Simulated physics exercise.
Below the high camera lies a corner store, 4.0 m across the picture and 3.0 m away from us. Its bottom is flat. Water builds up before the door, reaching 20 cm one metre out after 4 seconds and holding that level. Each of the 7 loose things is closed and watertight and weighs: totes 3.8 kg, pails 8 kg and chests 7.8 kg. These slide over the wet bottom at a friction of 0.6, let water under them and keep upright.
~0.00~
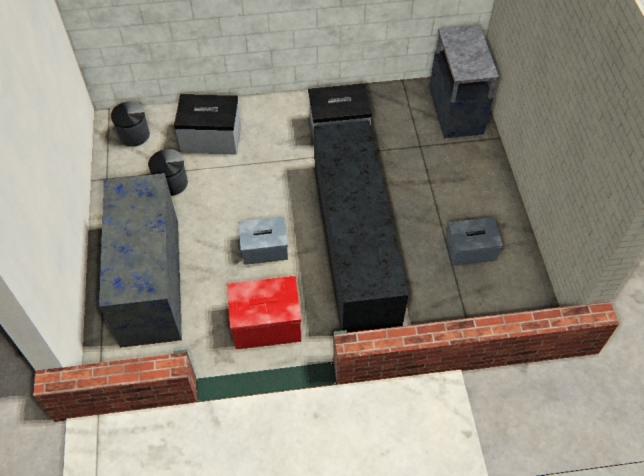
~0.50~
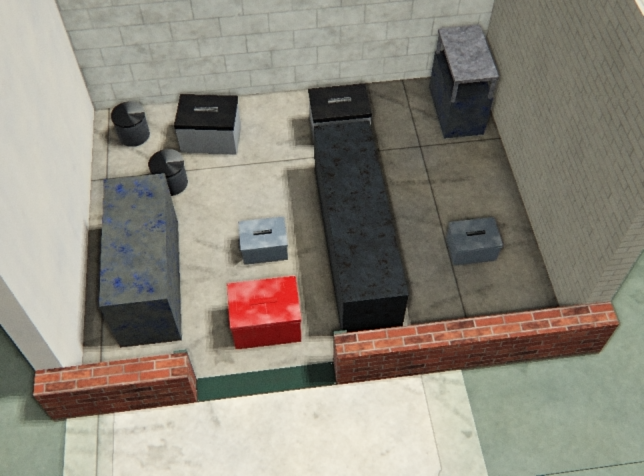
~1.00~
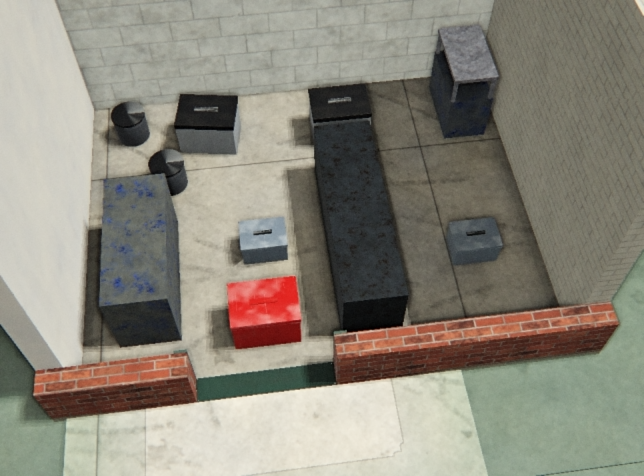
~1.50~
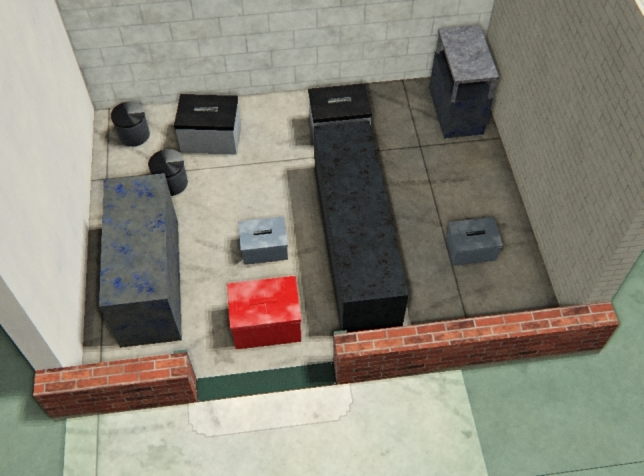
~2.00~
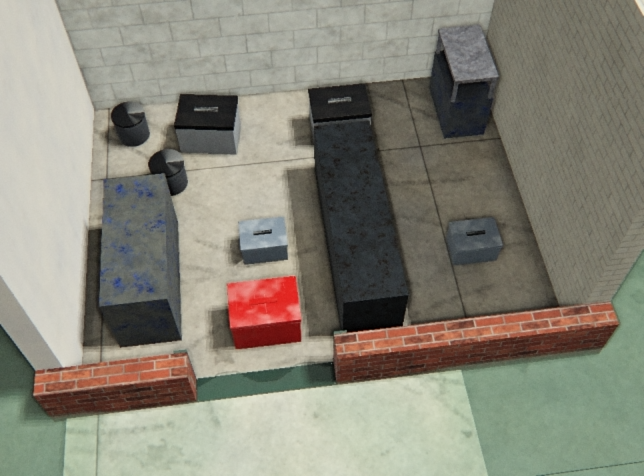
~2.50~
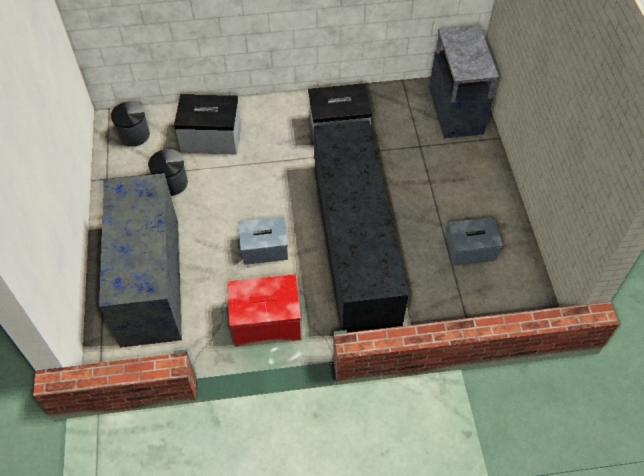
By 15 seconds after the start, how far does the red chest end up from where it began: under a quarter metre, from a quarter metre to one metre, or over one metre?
Over one metre.
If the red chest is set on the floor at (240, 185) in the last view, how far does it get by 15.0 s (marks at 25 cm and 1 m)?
Looks like it is swept a long way.
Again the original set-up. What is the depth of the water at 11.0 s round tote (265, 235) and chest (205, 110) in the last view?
Close to 10 and 12 centimetres.
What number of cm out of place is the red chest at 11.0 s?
By that time, close to 200 cm.
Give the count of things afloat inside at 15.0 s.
It comes to 7.
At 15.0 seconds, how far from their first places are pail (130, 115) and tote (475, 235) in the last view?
Respectively 100 and 80 cm.
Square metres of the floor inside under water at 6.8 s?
I'd put it close to 8.0 m2.
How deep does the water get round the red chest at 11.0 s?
I'd put it at about 5 cm.
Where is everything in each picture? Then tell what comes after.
In the first frame, the red chest at (263, 301) rests on the ground; water covers 0.0 m2; 0 of 7 have shifted.
In the second frame, the red chest at (263, 301), on the bottom; water covers 0.0 m2; 0 of 7 have shifted.
In the third frame, the red chest at (263, 301), on the bottom; 0.0 m2 under water; 0 of 7 have shifted.
In the fourth frame, the red chest at (263, 301), on the bottom; water covers 0.0 m2; 0 of 7 have shifted.
In the fifth frame, the red chest at (263, 301), on the bottom; water covers 0.0 m2; 0 of 7 have shifted.
In the sixth frame, the red chest at (263, 299) rests on the ground; 0.3 m2 under water; 0 of 7 have shifted.
After 3.5 s the red chest is near (263, 251), 0.5 m from its start, aground; 0 afloat.
After 6.8 s the red chest is near (262, 110), 2.0 m from its start, afloat; 3 afloat.
After 11.0 s the red chest is near (396, 151), 1.9 m from its start, afloat; 6 afloat.
After 15.0 s the red chest is near (482, 199), 2.0 m from its start, afloat; 7 afloat.
